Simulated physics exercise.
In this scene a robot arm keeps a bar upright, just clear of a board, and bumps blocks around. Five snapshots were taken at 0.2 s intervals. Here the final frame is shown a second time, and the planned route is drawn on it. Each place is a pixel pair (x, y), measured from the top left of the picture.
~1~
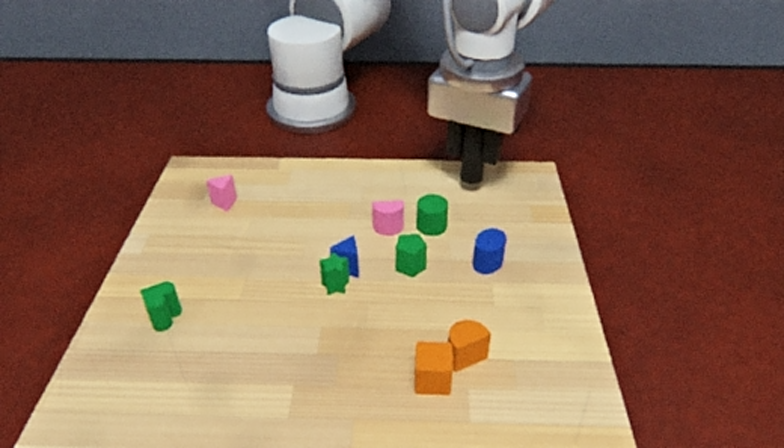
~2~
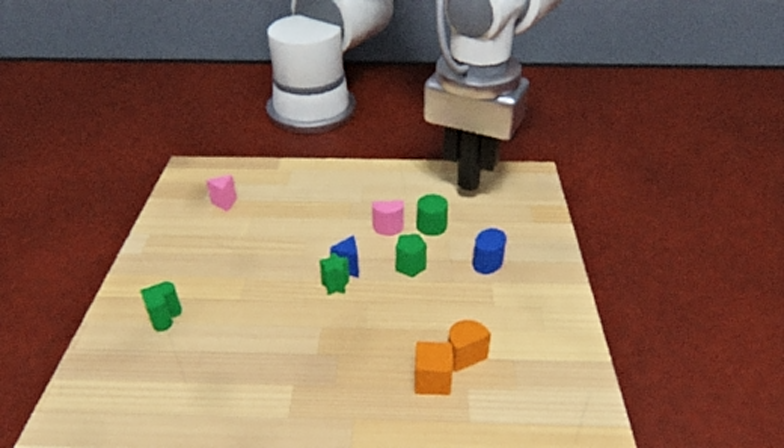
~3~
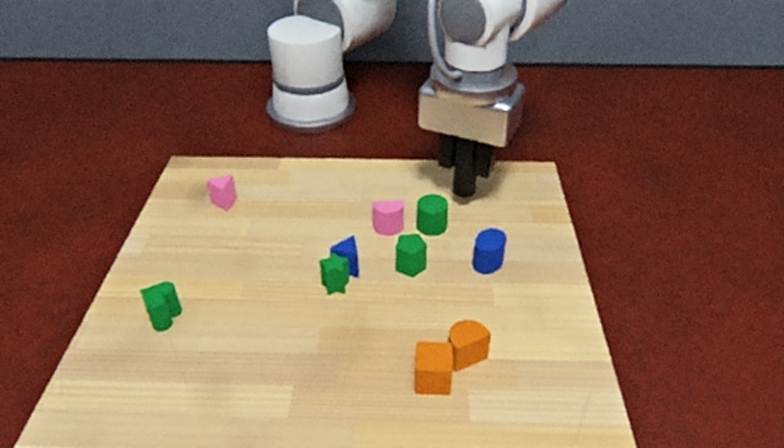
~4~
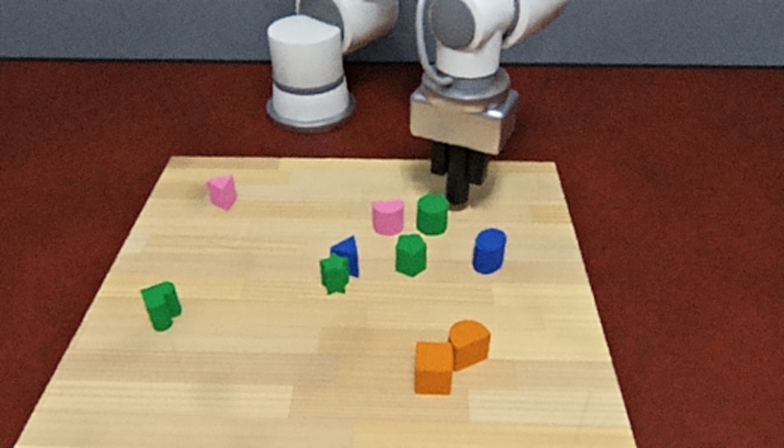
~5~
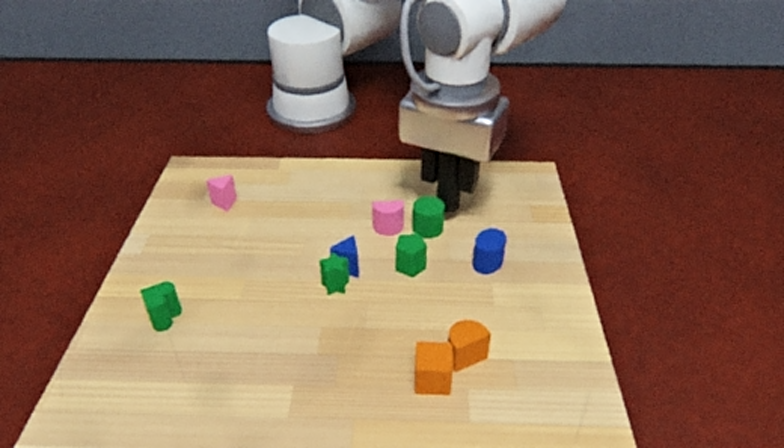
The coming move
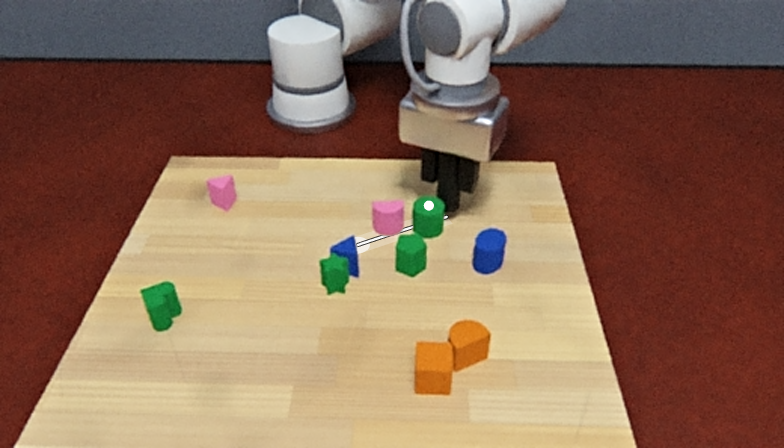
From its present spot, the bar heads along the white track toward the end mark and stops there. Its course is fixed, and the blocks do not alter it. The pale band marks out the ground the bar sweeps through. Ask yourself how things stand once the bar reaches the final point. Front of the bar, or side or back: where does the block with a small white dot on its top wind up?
Slipped clear.
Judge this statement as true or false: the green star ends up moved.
False
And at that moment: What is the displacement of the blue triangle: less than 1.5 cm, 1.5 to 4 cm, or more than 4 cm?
It falls in the under 1.5 cm band.
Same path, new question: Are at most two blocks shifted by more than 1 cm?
Going by the path, yes.
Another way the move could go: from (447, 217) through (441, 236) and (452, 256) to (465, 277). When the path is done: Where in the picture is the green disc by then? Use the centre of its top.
The middle of its upper face should be somewhere near (415, 219).
The line goes from (447, 217) directly to (357, 245); the dot is on the green disc.
What follows on the original path. One third of the way, bar at (417, 214); pink half-round block at (384, 206); green disc at (406, 219).
Two thirds of the way, bar at (387, 224); pink half-round block at (357, 211), turned 25° clockwise; green pentagon at (410, 246), turned 20° anticlockwise; green disc at (387, 231).
At the end, bar at (357, 234); green star unmoved; blue triangle unmoved; pink half-round block at (330, 213), turned 65° clockwise; green pentagon at (410, 246), turned 20° anticlockwise; green disc at (377, 236).
